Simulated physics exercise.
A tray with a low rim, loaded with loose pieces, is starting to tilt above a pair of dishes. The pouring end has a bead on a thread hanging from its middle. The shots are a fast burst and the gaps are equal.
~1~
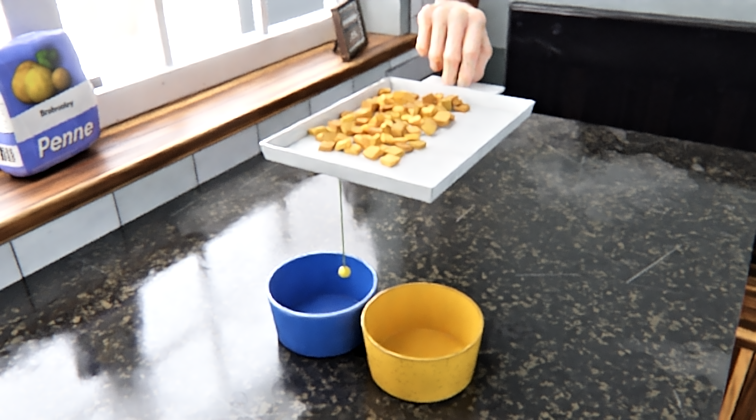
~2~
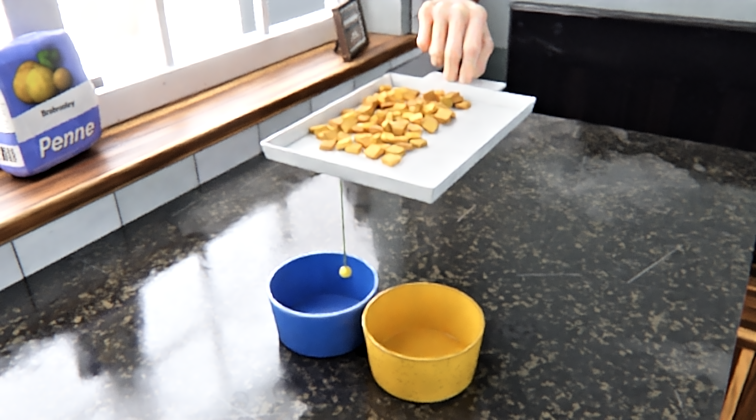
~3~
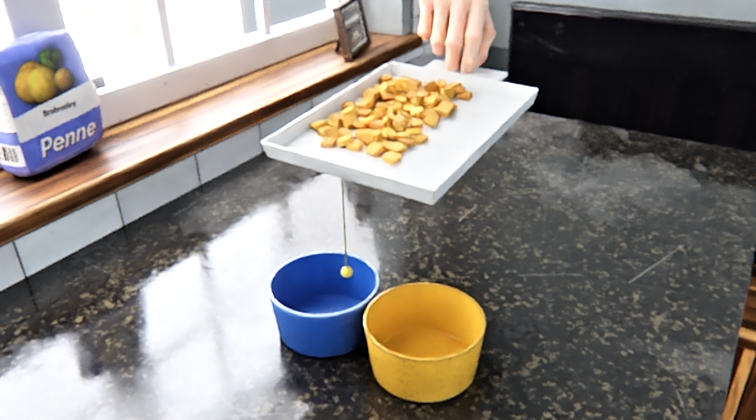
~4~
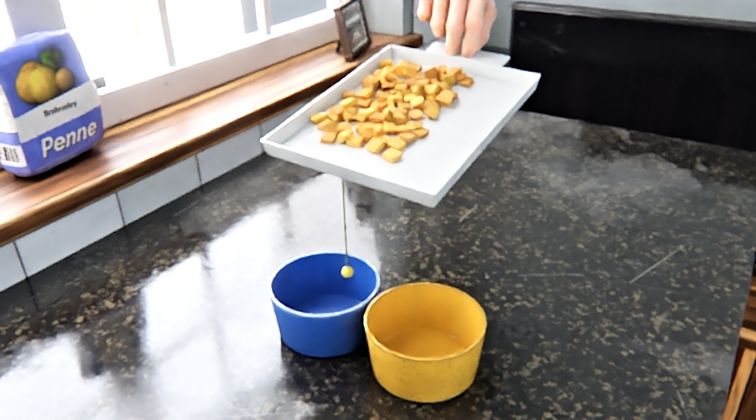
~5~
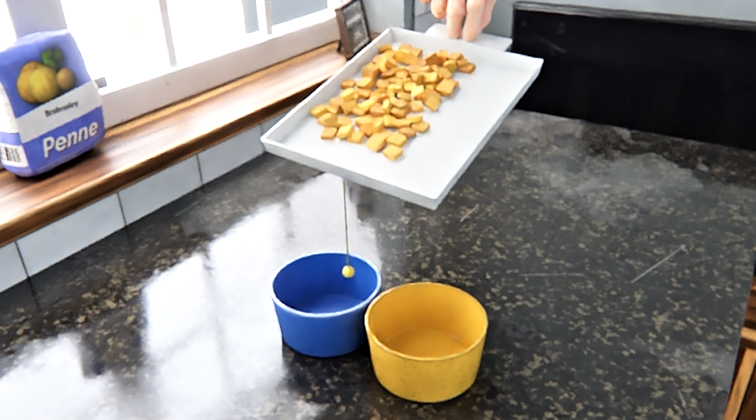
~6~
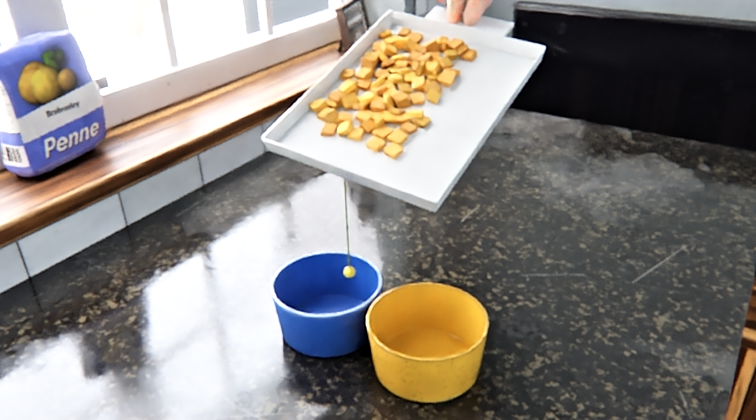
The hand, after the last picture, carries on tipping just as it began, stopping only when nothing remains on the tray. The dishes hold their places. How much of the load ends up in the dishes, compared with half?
The dishes will manage to catch most of it.
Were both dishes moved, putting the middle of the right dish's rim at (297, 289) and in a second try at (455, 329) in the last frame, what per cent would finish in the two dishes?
Roughly 10% on the first try and 70% on the second.
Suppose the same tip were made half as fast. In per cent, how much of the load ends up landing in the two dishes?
It would be close to 70 per cent.
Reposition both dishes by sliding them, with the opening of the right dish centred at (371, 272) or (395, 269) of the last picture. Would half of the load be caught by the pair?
At place one a lesser share; at place two a lesser share.
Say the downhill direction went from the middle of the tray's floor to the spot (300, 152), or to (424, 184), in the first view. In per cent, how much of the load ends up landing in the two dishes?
Lab note: Try one about 40 %, try two 90 %.
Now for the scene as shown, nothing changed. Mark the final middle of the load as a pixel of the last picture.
I'd place the middle at about (399, 369).
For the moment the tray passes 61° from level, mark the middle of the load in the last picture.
(377, 157).
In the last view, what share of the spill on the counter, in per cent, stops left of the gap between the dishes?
About 90 per cent.
Soon after the last picture, tray tipped steeply; nearly all on the tray; a small part in the air.
A little later, tray tipped right over; about half on the tray; about a quarter in the right dish; a small part in the left dish; a small part outside both; a stray few in the air.
Later still, tray tipped past a quarter turn; about two thirds in the right dish; a small part in the left dish; about a third outside both.
At rest, tray tipped past a quarter turn; about two thirds in the right dish; a small part in the left dish; about a third outside both.
